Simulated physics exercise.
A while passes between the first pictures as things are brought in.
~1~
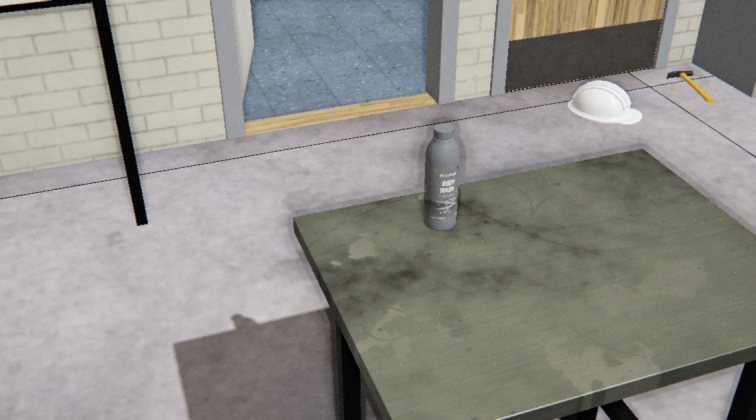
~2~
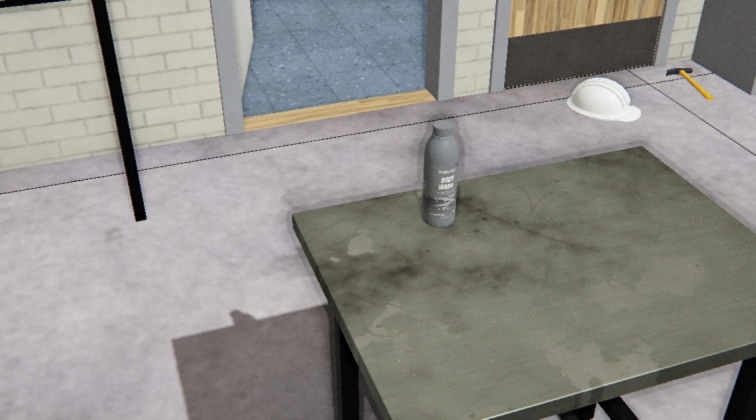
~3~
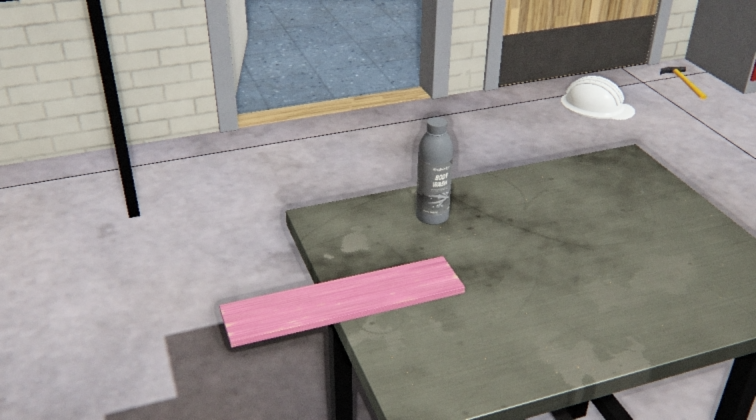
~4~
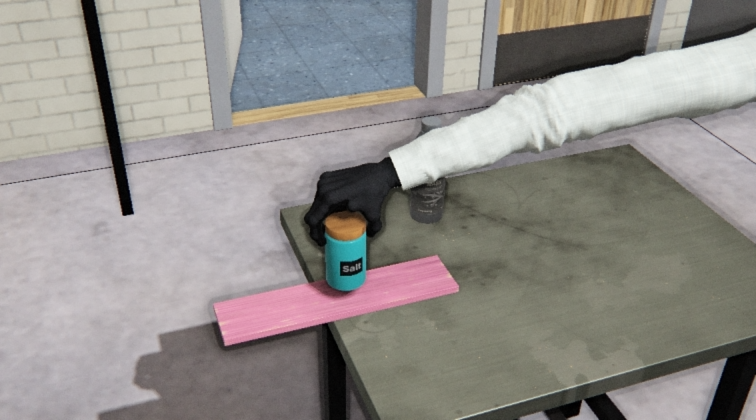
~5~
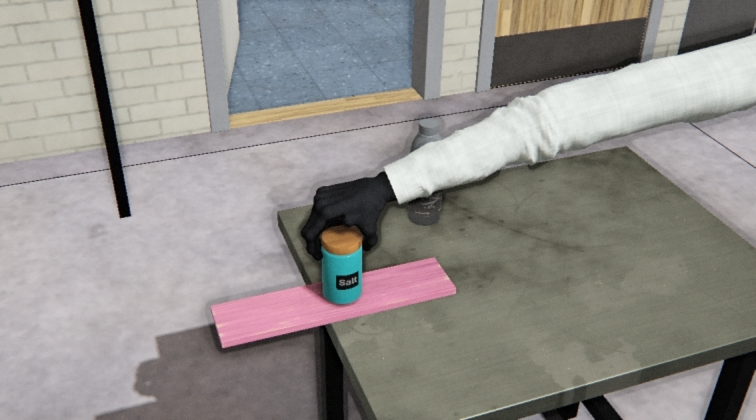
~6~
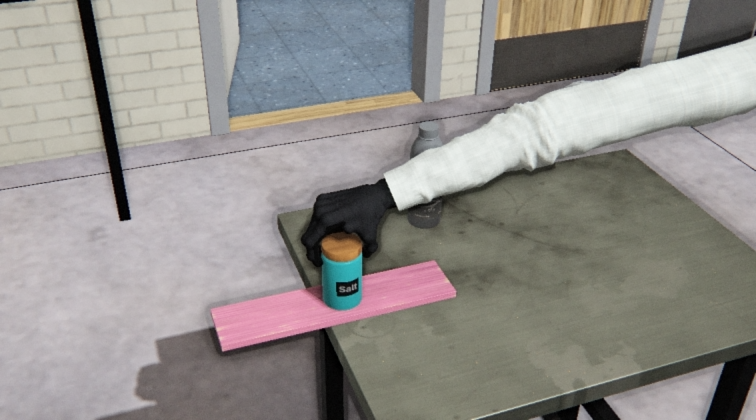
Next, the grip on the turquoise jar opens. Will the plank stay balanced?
Sits tight.
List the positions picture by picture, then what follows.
In the first frame, the last thing is not in view yet.
In the second frame, the last thing is not in view yet.
In the third frame, the last thing is not in view yet; pink plank (344, 299).
The fourth frame shows on its way; turquoise jar (346, 251); pink plank (338, 298).
The fifth frame shows on its way; turquoise jar (342, 264); pink plank (336, 300).
The sixth frame shows in place under the hand; turquoise jar (342, 271); pink plank (336, 303).
Then, 0.30 s later than the last frame, all is still.
Then, 0.70 s later than the last frame, turquoise jar resting near (342, 271).
When it is over, all 3 as before. End places, in pixels of the last picture, turquoise jar near (342, 271). The plank keeps its balance.
